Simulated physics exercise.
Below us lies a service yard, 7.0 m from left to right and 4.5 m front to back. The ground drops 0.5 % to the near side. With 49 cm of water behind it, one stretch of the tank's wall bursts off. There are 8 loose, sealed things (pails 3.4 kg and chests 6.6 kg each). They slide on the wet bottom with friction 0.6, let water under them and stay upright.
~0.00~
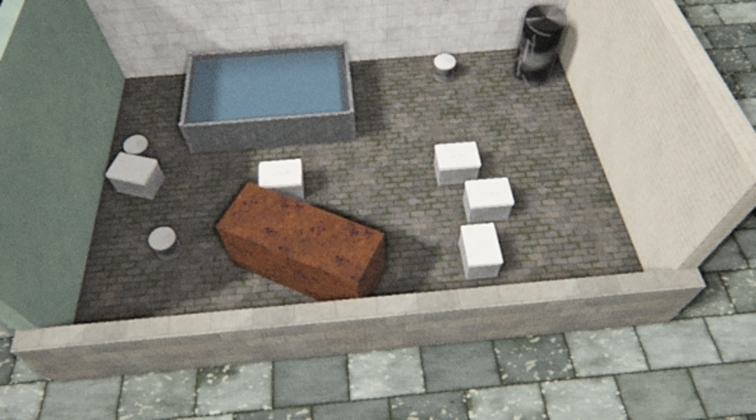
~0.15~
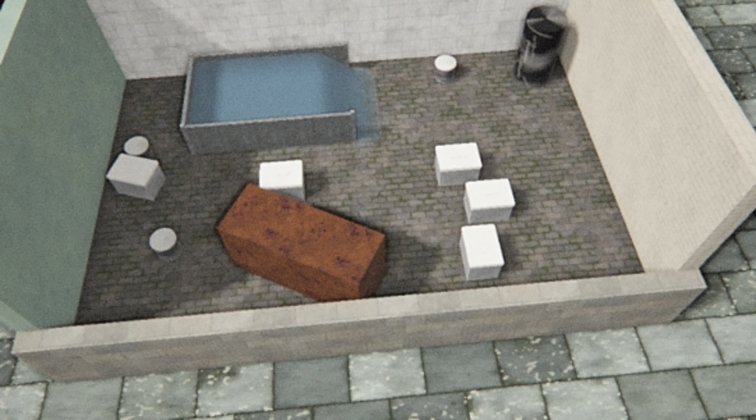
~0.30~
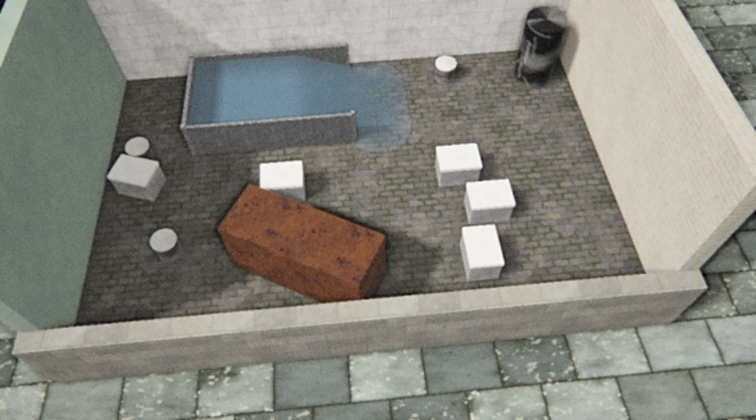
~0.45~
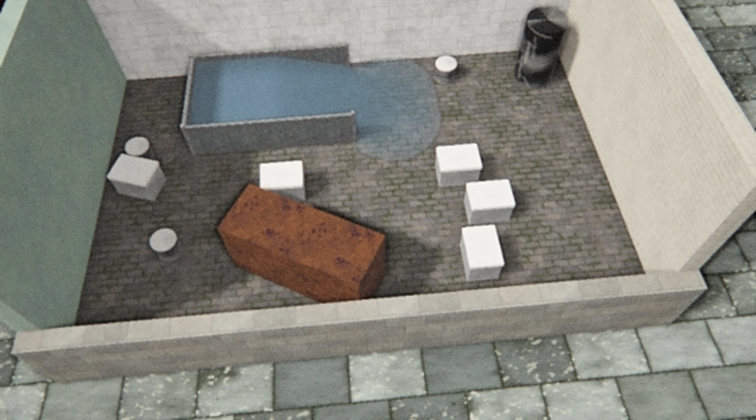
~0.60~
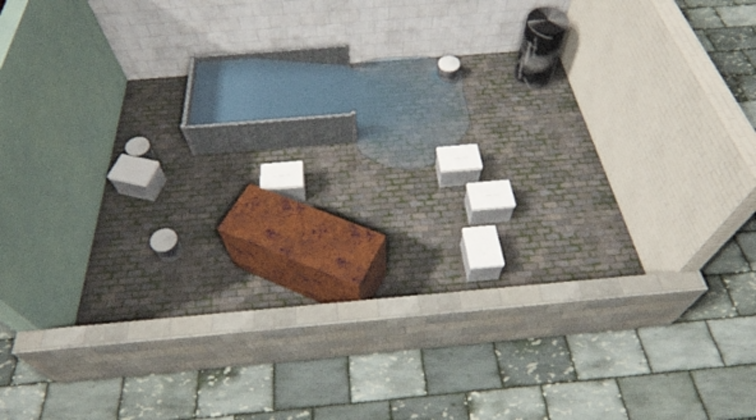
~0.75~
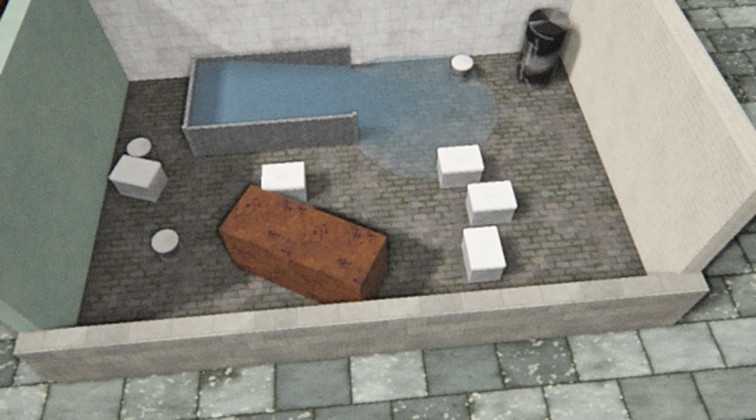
Water pours from the open right end of a grey tank at the back of a walled, brick-paved yard, seen from high above. White and pale grey blocks and small round pails stand around a large rust-brown box, with a black barrel in the far right corner. The shallow bluish sheet fans out rightward across the paving, reaches the pail near the back wall and nudges it slightly right.
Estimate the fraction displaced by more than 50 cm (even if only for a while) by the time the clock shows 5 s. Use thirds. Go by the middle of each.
Share: Between one and two thirds.
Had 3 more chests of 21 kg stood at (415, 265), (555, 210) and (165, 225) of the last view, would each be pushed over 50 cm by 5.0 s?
In turn: Short of it, over, short of it.
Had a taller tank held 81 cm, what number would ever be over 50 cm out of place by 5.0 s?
In that case 5 of them.
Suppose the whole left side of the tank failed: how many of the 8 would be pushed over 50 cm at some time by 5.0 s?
In that case 4 of them.
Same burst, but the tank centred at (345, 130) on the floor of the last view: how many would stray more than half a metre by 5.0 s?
In that case 2 of them.
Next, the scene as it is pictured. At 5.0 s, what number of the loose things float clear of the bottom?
I count 4.
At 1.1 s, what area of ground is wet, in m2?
Some 10.0 m2.
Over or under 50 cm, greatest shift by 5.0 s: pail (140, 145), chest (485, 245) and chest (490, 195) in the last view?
In that order: Under, past it, past it.
After 1.1 s 1 of 8 are over 50 cm from their spots; 0 afloat.
After 2.2 s 1 of 8 are over 50 cm from their spots; 2 afloat.
After 3.5 s 3 of 8 are over 50 cm from their spots; 2 afloat.
After 5.0 s 4 of 8 are over 50 cm from their spots, and 4 have been at some point; 4 afloat.
